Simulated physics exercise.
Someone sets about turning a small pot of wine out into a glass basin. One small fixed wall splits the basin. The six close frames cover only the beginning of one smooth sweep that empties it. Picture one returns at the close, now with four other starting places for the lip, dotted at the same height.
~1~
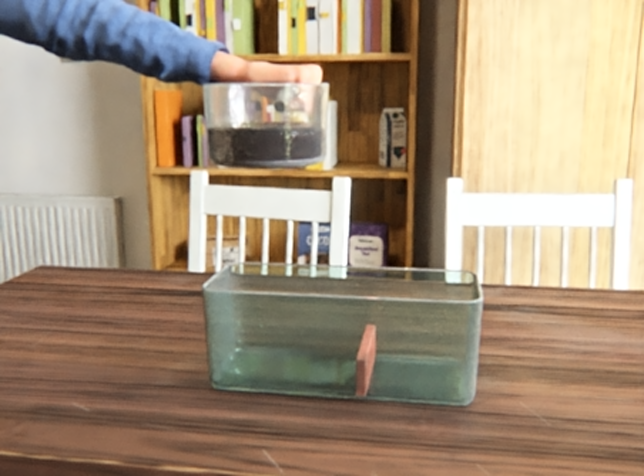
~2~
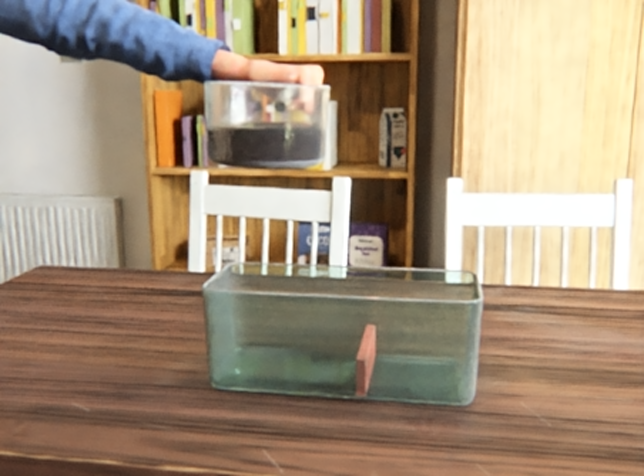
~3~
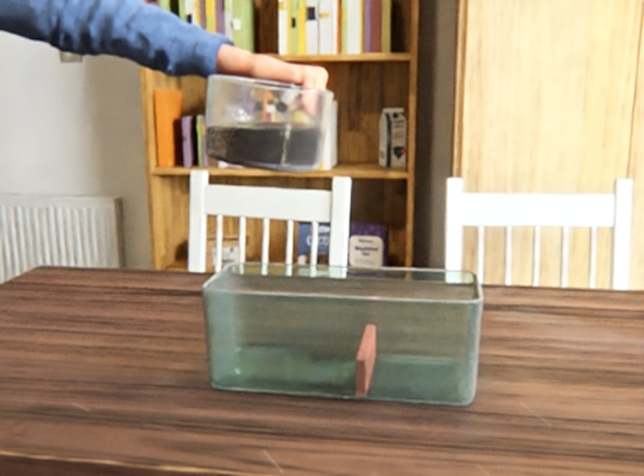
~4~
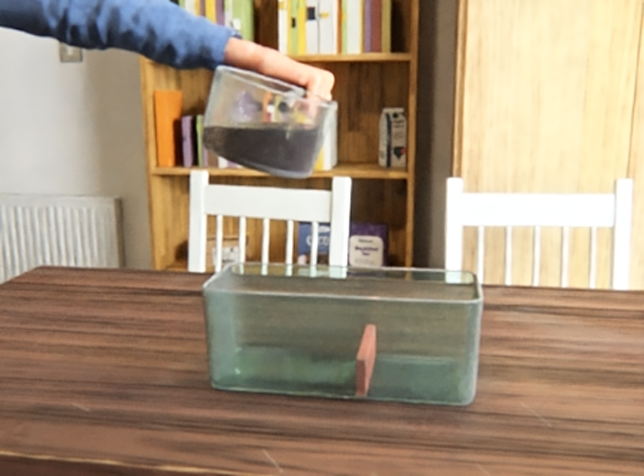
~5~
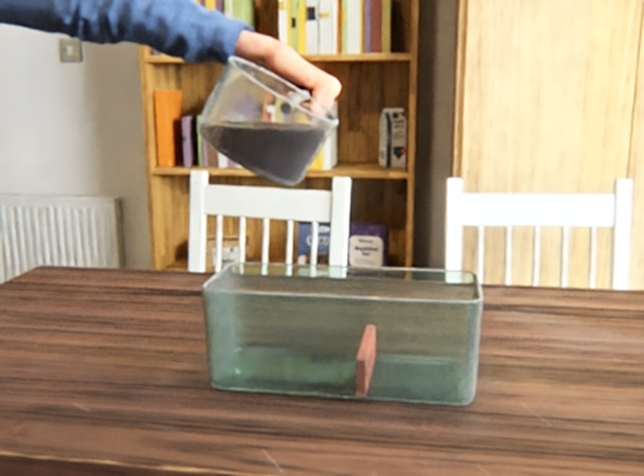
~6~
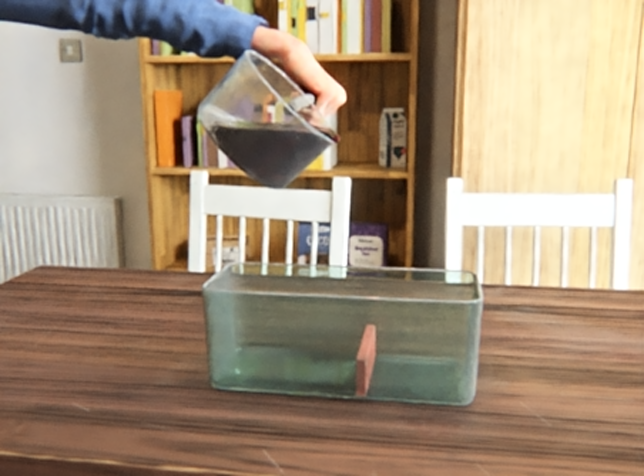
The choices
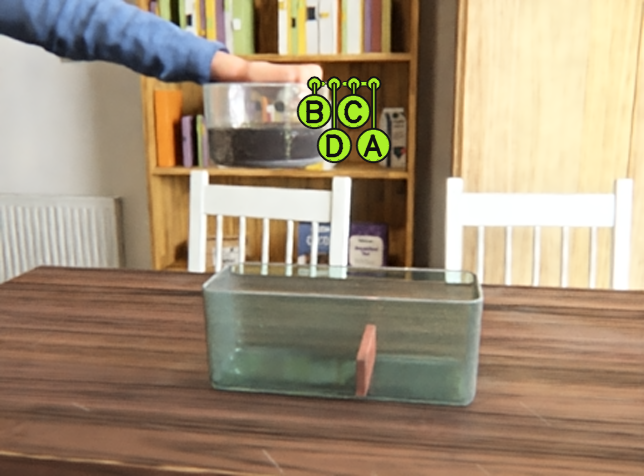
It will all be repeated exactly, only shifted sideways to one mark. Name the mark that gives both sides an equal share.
Take B.
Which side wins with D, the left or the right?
The right one.
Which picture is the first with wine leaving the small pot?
Picture 6.
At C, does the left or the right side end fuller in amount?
The right one.
On the marked copy, A at (373, 83); B at (314, 83); C at (353, 83); D at (334, 83).
For place A, about 5 % ends left of the wall and 94 % right of it.
For place B, about 50 % ends left of the wall and 49 % right of it.
For place C, about 6 % ends left of the wall and 93 % right of it.
For place D, about 25 % ends left of the wall and 74 % right of it.
